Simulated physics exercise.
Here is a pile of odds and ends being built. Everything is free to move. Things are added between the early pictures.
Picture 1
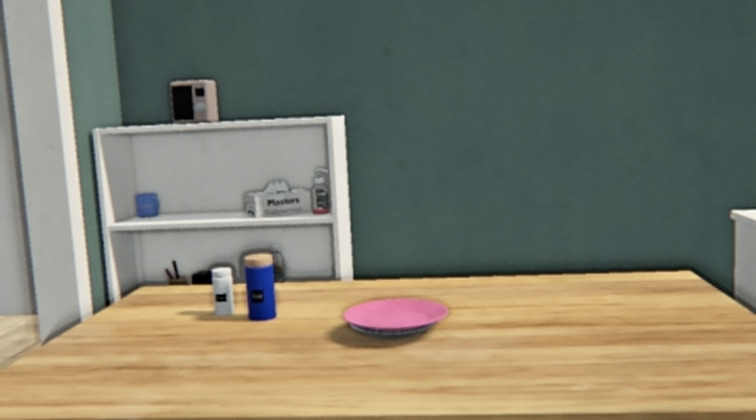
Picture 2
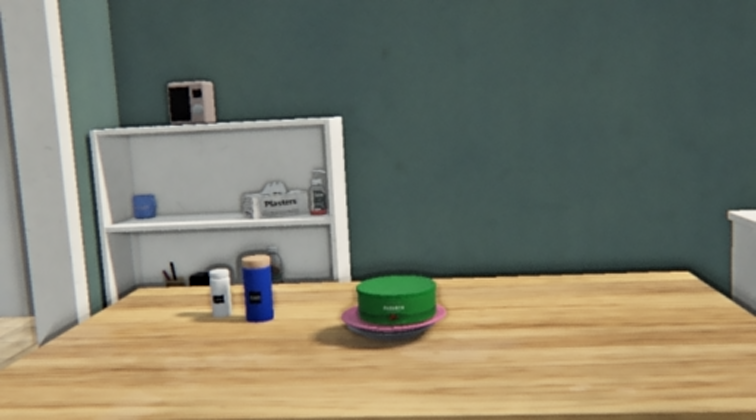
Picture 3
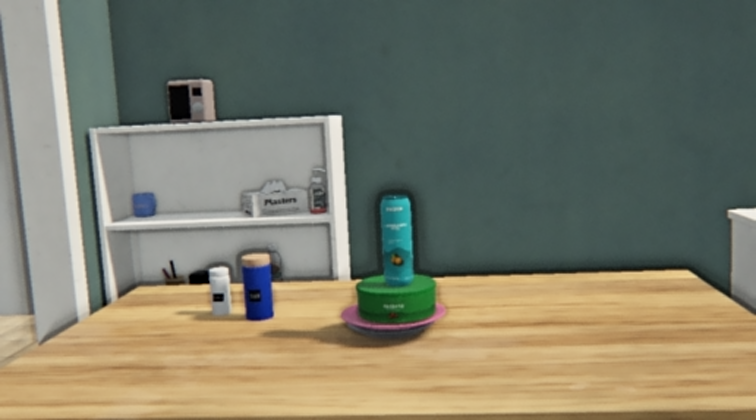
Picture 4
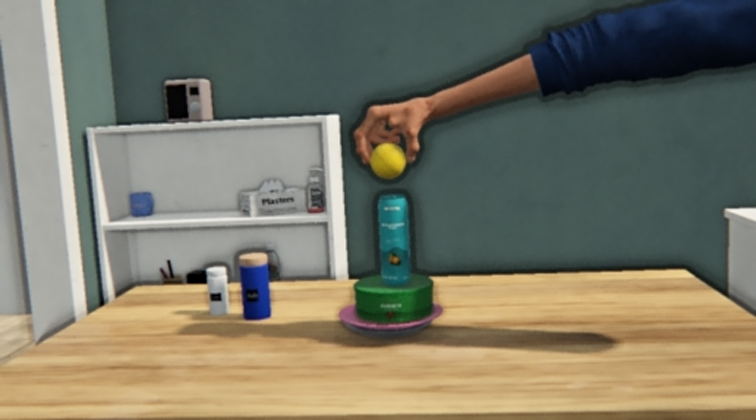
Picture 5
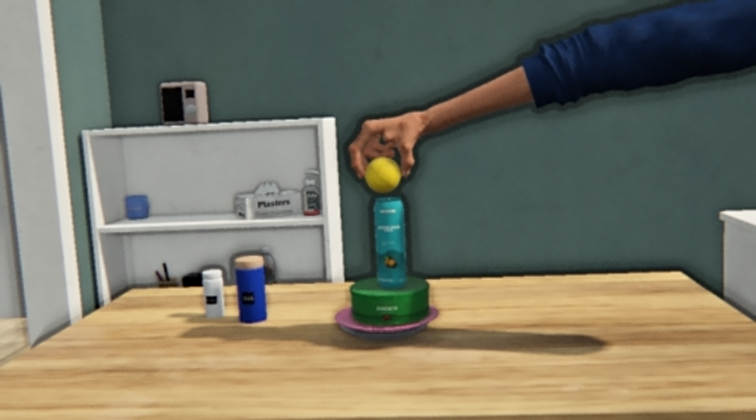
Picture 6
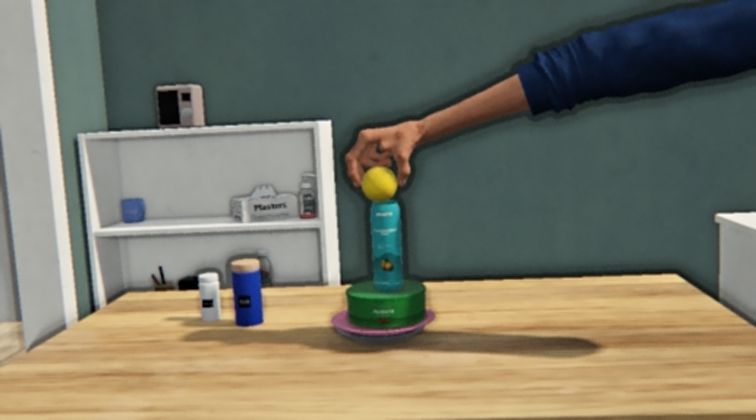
The clip shows a pink dish on a wooden table beside a white shaker and a blue container; a green tub and then a turquoise can appear stacked on it, and a hand lowers a yellow lemon onto the can.
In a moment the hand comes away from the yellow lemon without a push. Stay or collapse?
In the end the pile keeps its balance.
Then, 0.70 s after the last picture, things are still on the move.
Then, 1.90 s after the last picture, nothing has stirred.
At rest, all 7 in place. Seen from the same camera at the end, yellow lemon near (379, 185). The pile stays up.
